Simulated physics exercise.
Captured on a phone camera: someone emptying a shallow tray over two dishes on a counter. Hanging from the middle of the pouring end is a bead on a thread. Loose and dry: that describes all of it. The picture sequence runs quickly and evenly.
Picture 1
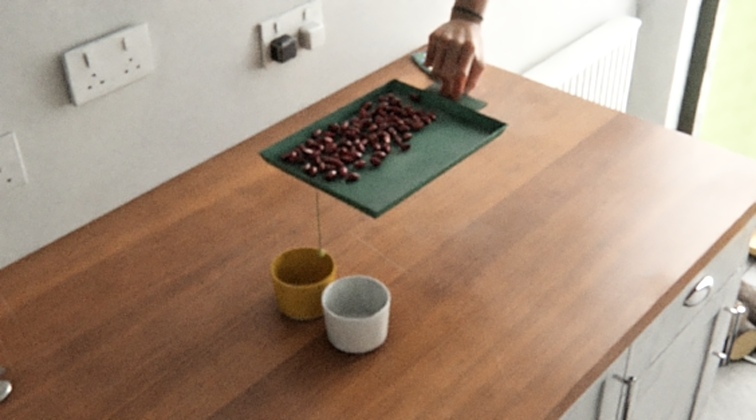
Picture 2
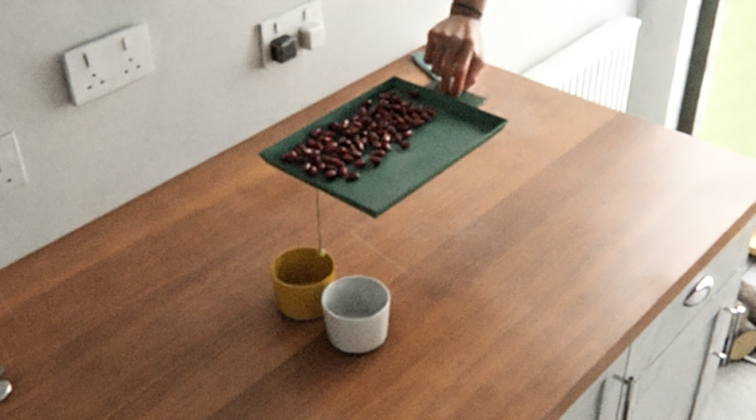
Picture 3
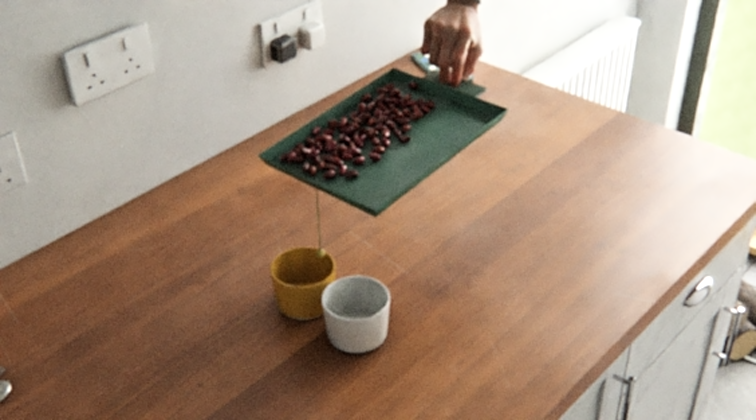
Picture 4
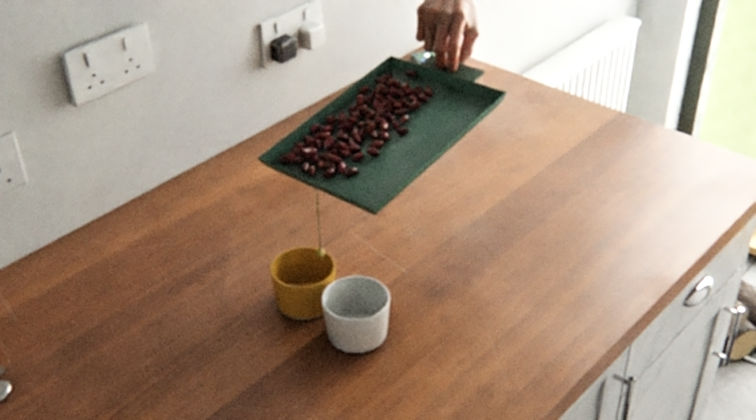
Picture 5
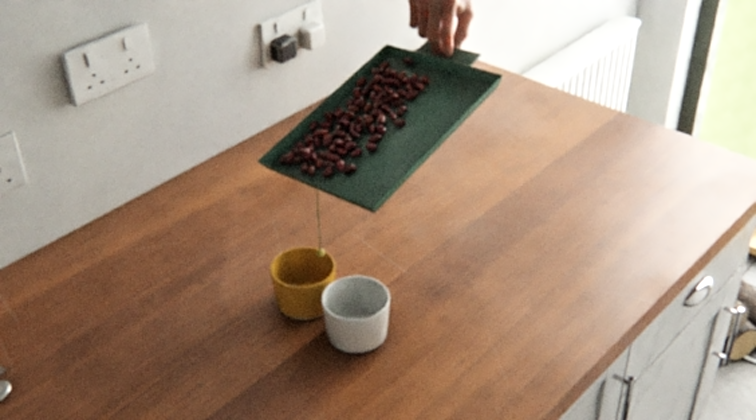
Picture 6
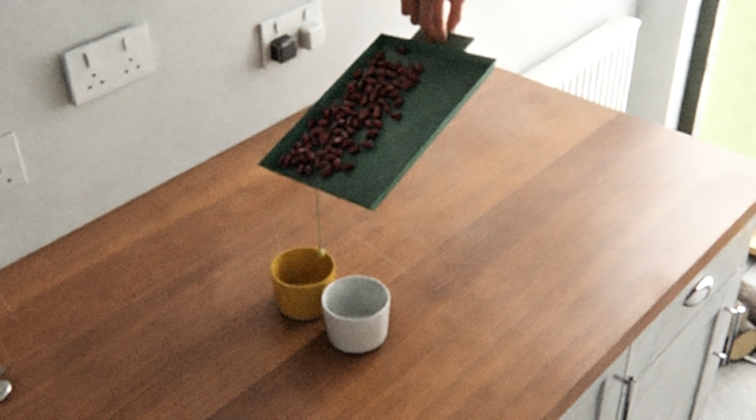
On a wooden kitchen counter beside a pale wall with sockets, seen from above at an angle, a hand grips the far end of a green tray. Dark red beans cover the tray's left side, a bead hangs on a thread beneath its near edge, and a mustard dish and a whitish dish sit below. The hand steadily raises the far end, steepening the tray, while the camera stays still.
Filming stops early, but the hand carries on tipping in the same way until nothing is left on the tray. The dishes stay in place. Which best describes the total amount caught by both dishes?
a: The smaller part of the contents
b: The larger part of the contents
The smaller part of the contents (a).
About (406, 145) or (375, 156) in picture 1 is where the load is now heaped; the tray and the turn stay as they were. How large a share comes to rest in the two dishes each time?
Try 1: 20 %; try 2: 30 %.
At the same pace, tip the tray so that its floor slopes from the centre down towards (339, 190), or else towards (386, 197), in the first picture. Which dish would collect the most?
Rightward dish at the first place, Rightward dish at the second.
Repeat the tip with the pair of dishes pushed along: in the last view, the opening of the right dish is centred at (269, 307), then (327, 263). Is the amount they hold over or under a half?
First under half, then the smaller part.
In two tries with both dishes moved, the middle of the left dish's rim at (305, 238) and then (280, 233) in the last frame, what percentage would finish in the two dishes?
Around 0 % followed by around 30 %.
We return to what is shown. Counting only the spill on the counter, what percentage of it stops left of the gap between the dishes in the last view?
Around 100 per cent, I reckon.
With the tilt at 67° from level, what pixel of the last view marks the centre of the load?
(286, 160).
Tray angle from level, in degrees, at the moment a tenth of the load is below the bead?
Roughly 70°.
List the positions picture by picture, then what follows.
In the first picture, corners of the pouring end at (266, 152) and (375, 208), level; middle of the load at (363, 137), kidney beans; left dish at (281, 297); right dish at (334, 329); bead on its thread at (321, 253).
In the second picture, corners of the pouring end at (266, 153) and (375, 207), level; middle of the load at (363, 136).
In the third picture, corners of the pouring end at (265, 154) and (374, 206), tipped barely, lowest at the left corner; middle of the load at (363, 132).
In the fourth picture, corners of the pouring end at (264, 157) and (373, 204), tipped a little, lowest at the left corner; middle of the load at (361, 126).
In the fifth picture, corners of the pouring end at (264, 159) and (371, 203), tipped clearly, lowest at the left corner; middle of the load at (359, 120).
In the sixth picture, corners of the pouring end at (264, 162) and (369, 202), tipped clearly, lowest at the left corner; middle of the load at (355, 115), a stray few on the move; left dish at (281, 297); right dish at (334, 329).
Soon, tray tipped steeply; most on the tray; a stray few in the left dish; about a quarter in the air.
A while on, tray tipped past a quarter turn; about a quarter in the left dish; about two thirds outside both; a small part in the air.
Towards the end, tray tipped past a quarter turn; about a quarter in the left dish; most outside both.
Finally, tray tipped past a quarter turn; none in the right dish; about a quarter in the left dish; most outside both.
